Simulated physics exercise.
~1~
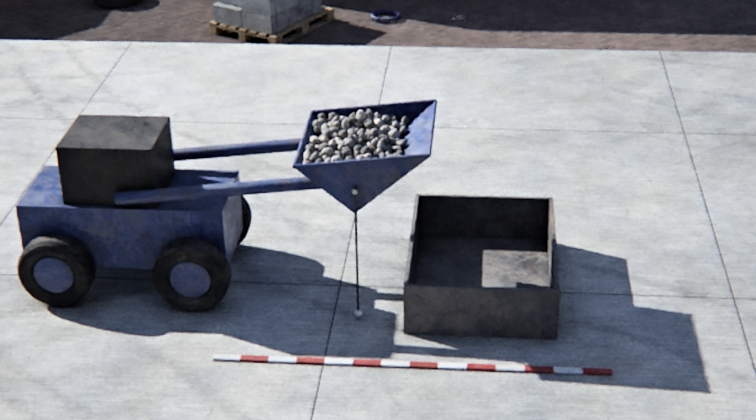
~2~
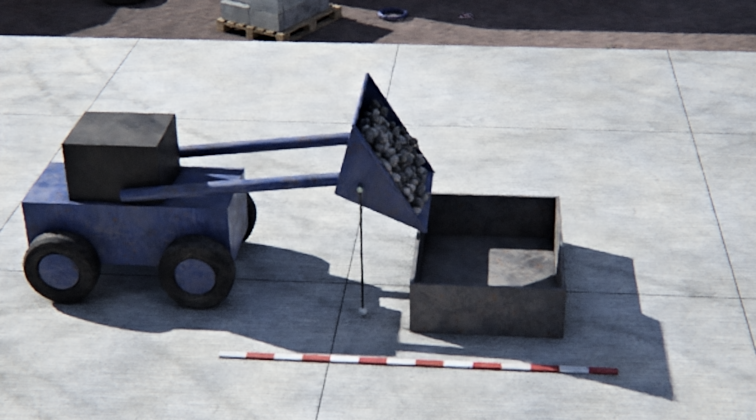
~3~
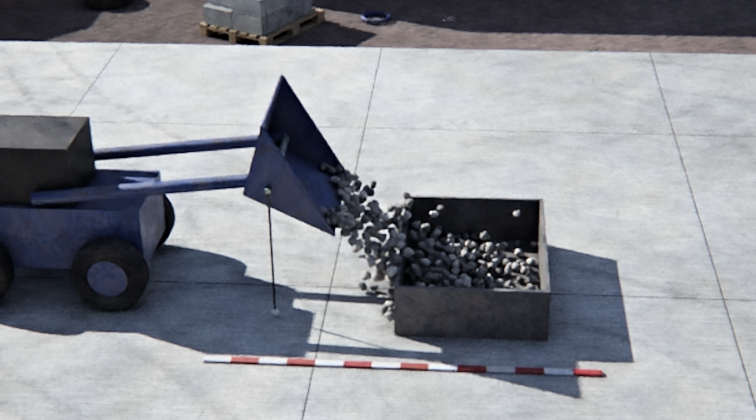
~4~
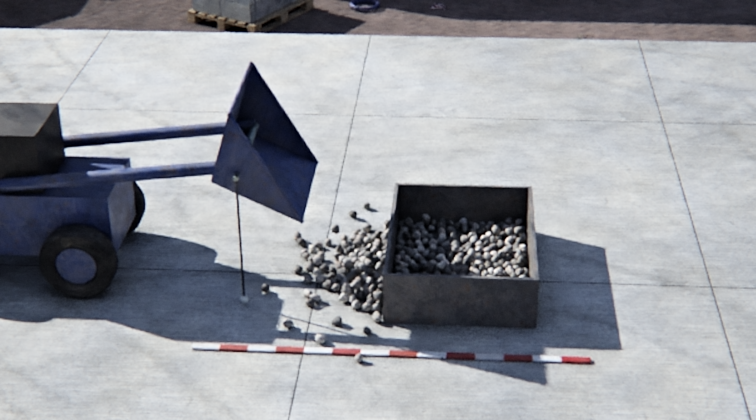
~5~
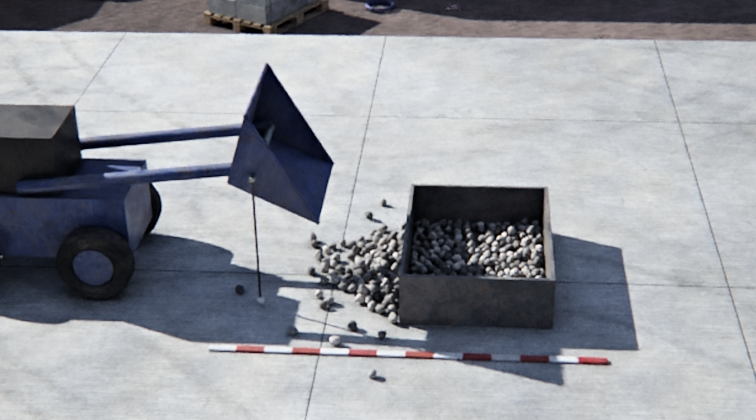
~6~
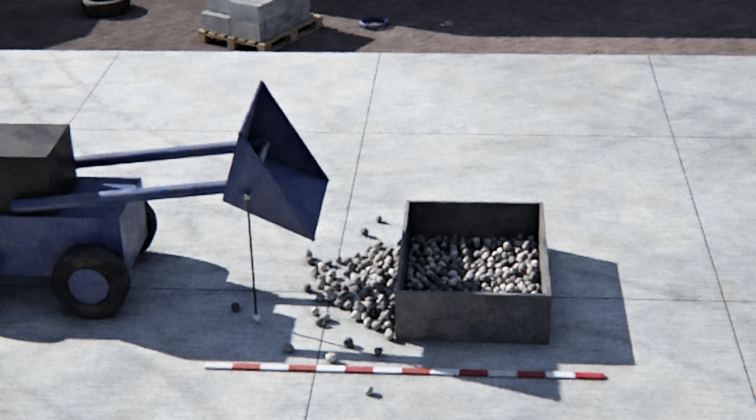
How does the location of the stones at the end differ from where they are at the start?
At the start the stones are heaped in the loader's raised bucket. At the end they are lower down, with most in the dark bin and the rest scattered on the concrete to its left.
